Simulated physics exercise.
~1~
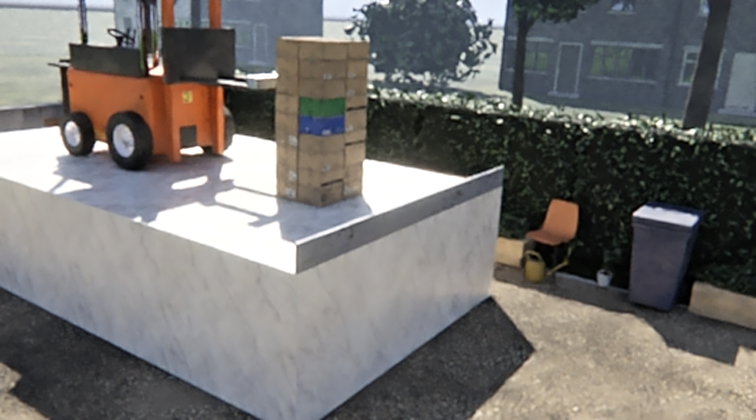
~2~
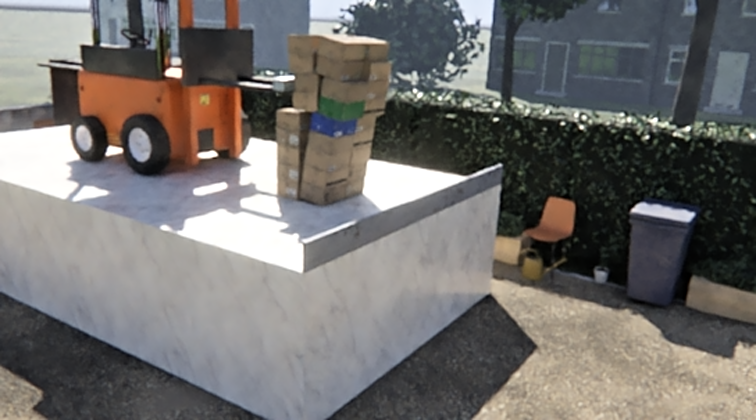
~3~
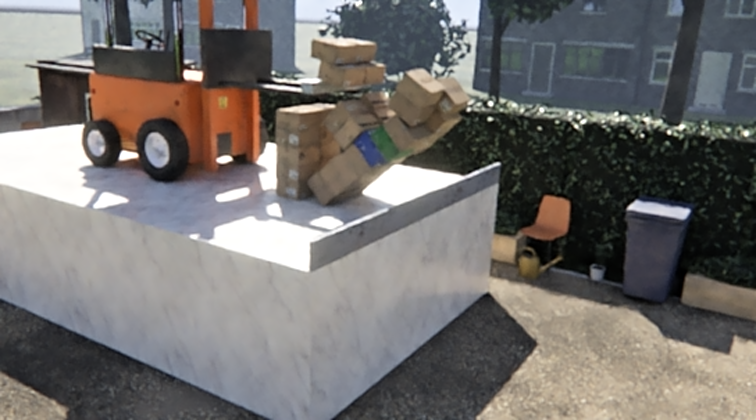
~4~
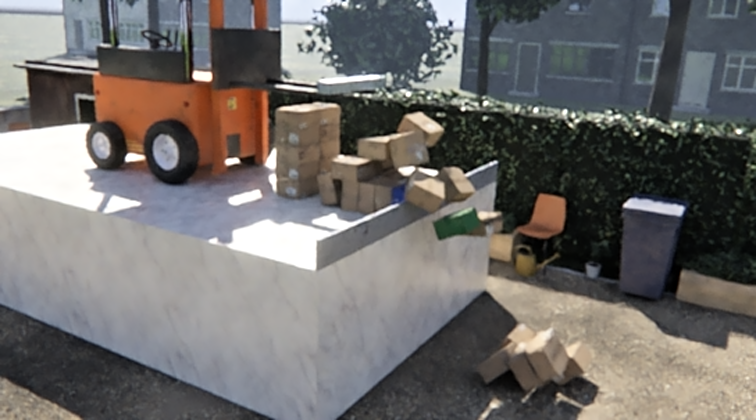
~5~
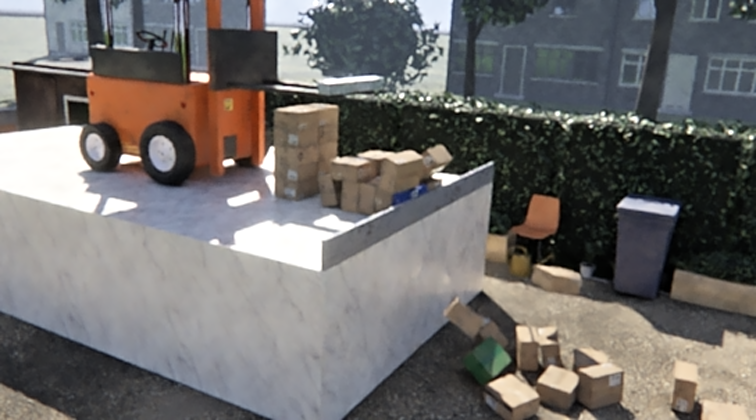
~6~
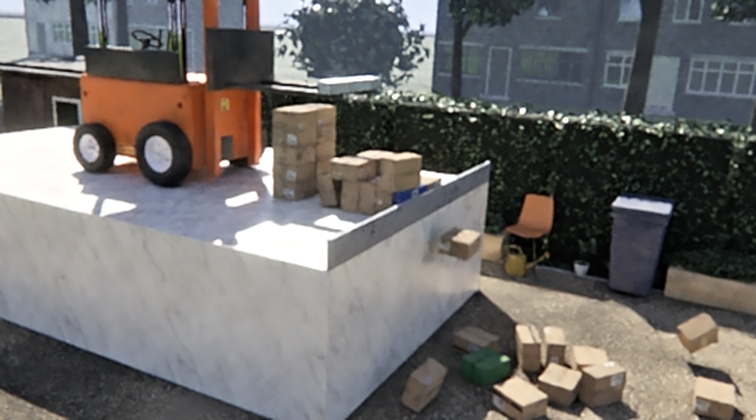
Orange lift truck pushing a beam into stacked brown parcels, toppling many, some spilling off the dock while others stay on top.
